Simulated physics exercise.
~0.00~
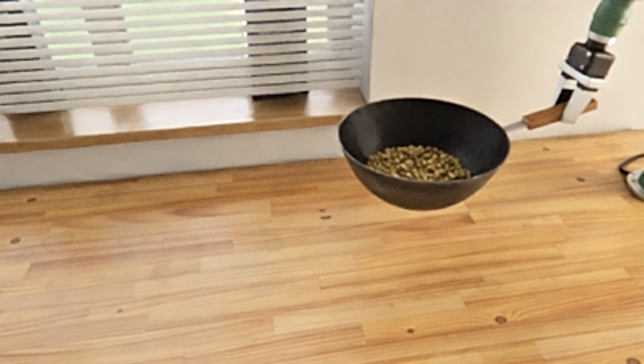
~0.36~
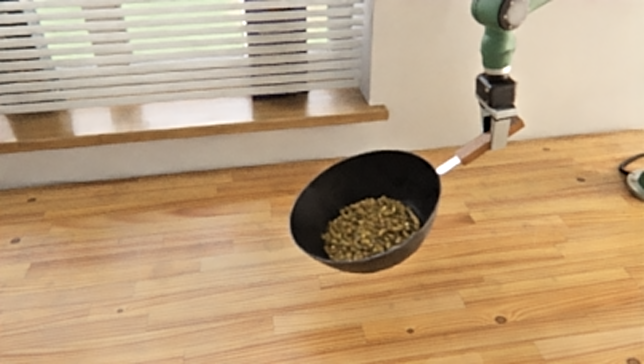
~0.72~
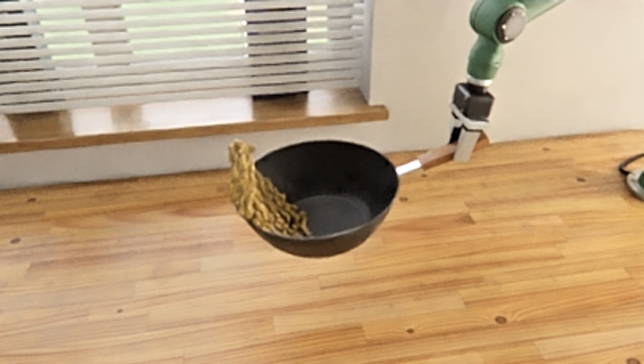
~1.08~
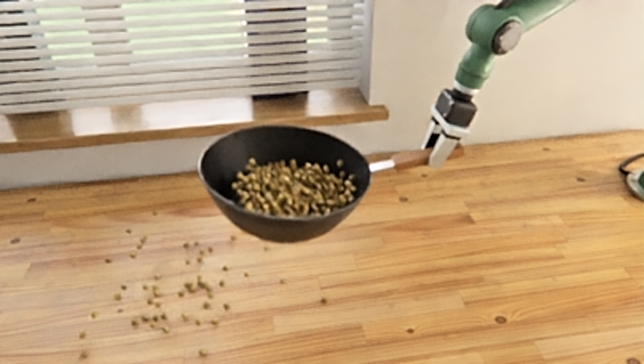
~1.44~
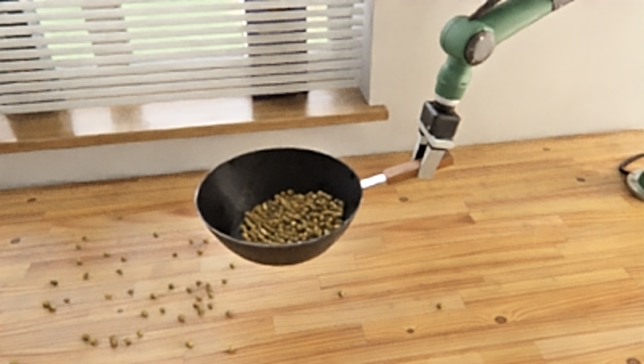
In the video, a green robotic arm holds a black wok of small brownish pieces above a wooden surface, moving it left as the pieces surge up over the left rim. Some spill out and scatter across the surface, while most remain in the wok, still held aloft.
